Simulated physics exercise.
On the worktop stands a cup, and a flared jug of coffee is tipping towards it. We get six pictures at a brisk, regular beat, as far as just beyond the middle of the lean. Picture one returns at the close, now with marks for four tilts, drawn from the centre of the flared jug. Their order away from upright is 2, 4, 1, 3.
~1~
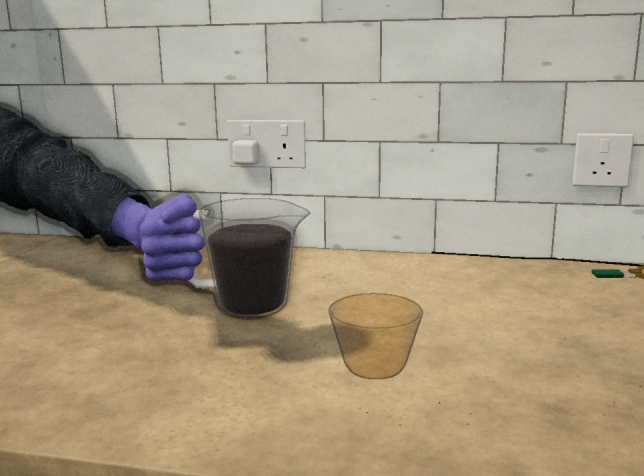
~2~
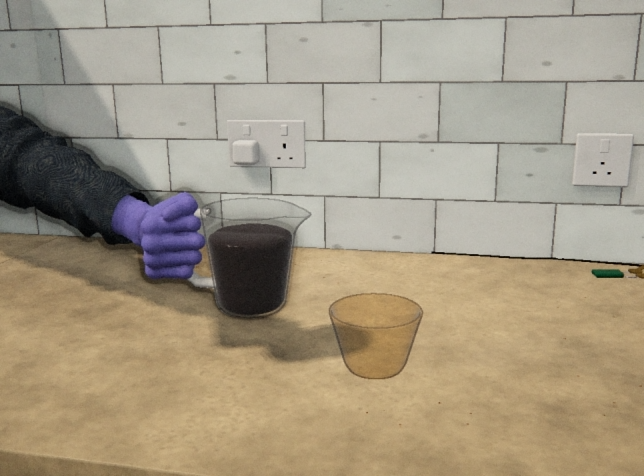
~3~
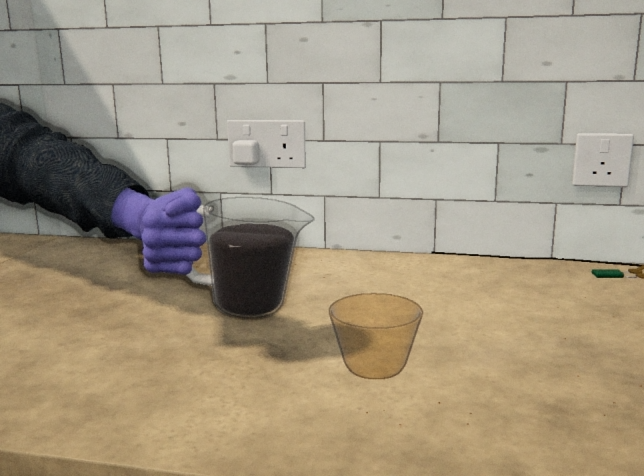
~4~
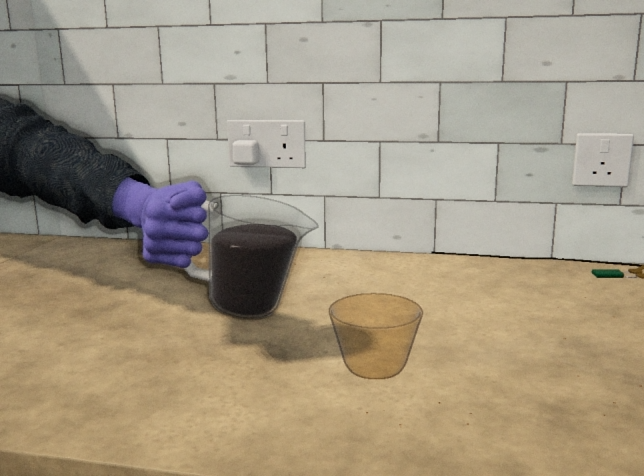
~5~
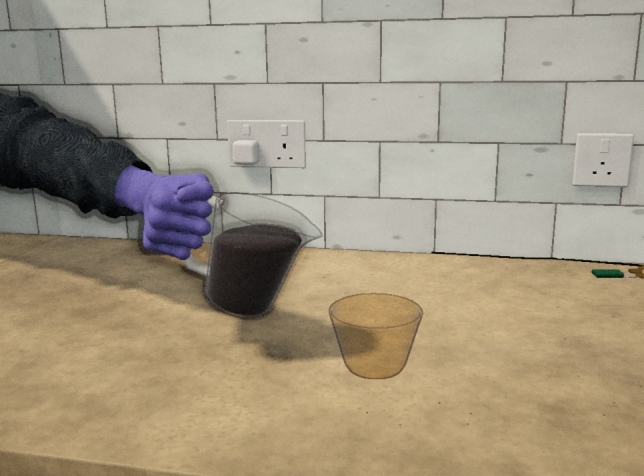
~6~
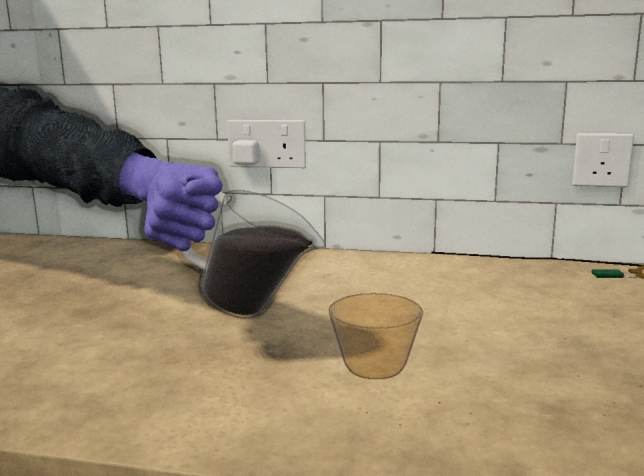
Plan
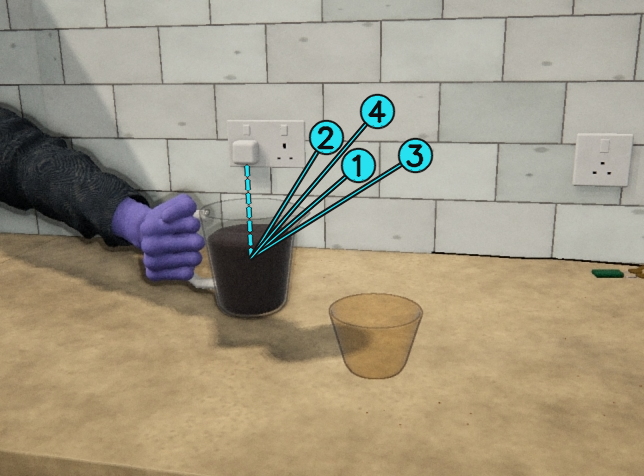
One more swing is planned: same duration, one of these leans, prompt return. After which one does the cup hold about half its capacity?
Choose 3.
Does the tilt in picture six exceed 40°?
No, it does not.
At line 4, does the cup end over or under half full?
Under half.
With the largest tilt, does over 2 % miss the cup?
No.
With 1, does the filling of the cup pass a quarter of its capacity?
Yes, clearly.
On the marked copy, 1 at (345, 176); 2 at (317, 151); 3 at (400, 164); 4 at (366, 123).
Choosing 1, the cup ends with about 30 % of what it can hold.
Choosing 2, the cup ends with about 6 % of what it can hold.
Choosing 3, the cup ends with about 49 % of what it can hold.
Choosing 4, the cup ends with about 17 % of what it can hold.
